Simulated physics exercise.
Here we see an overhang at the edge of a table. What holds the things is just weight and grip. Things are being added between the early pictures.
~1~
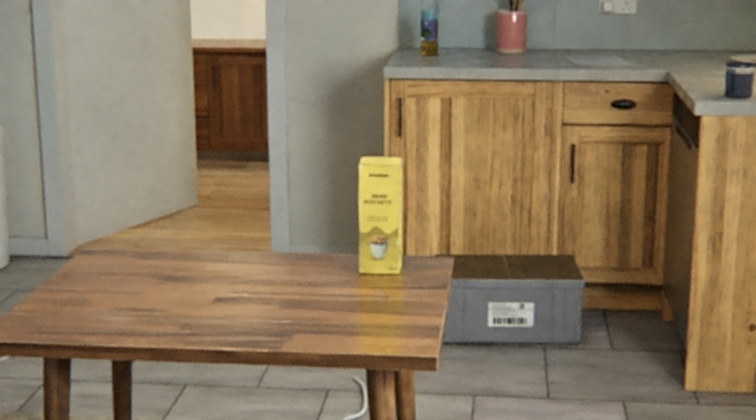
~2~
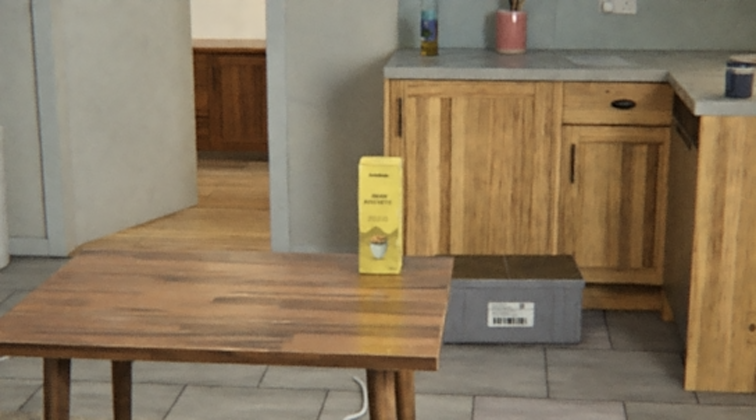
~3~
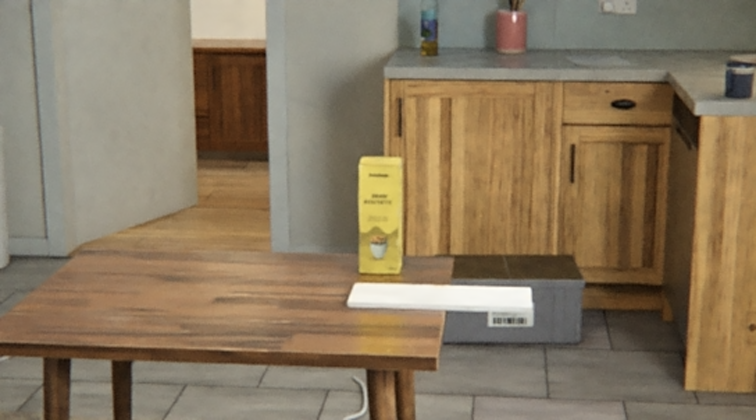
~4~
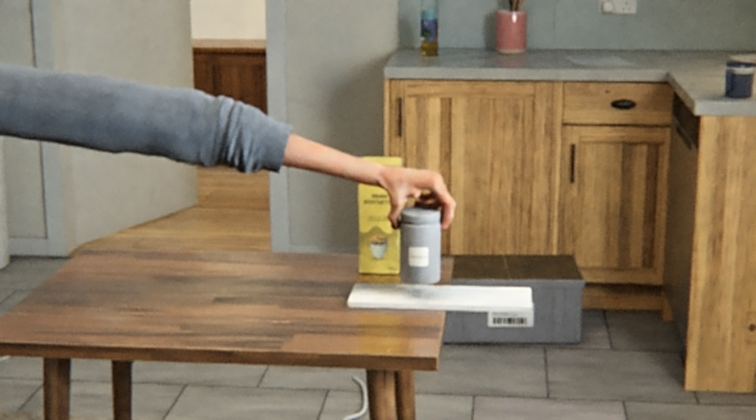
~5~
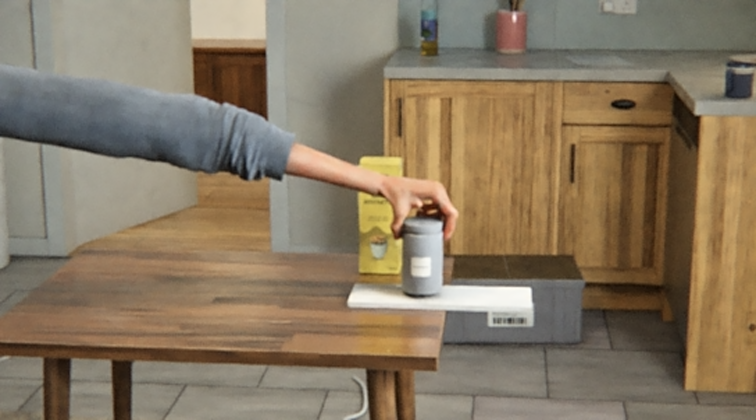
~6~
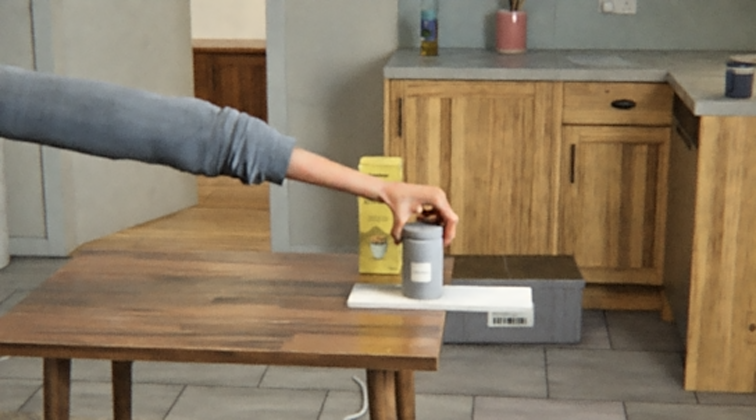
A hand lowers a grey jar onto a white board overhanging the table beside a yellow carton.
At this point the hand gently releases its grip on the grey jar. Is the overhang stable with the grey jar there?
The result is no fall.
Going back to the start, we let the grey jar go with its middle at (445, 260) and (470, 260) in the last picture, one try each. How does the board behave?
In the first case it stays on the table; in the second case it comes down.
Then, 0.20 s after the last picture, nothing has stirred.
Then, 0.60 s after the last picture, grey jar resting near (422, 261).
At rest, all 3 in place. Seen from the same camera at the end, grey jar near (422, 261). The board keeps its balance.
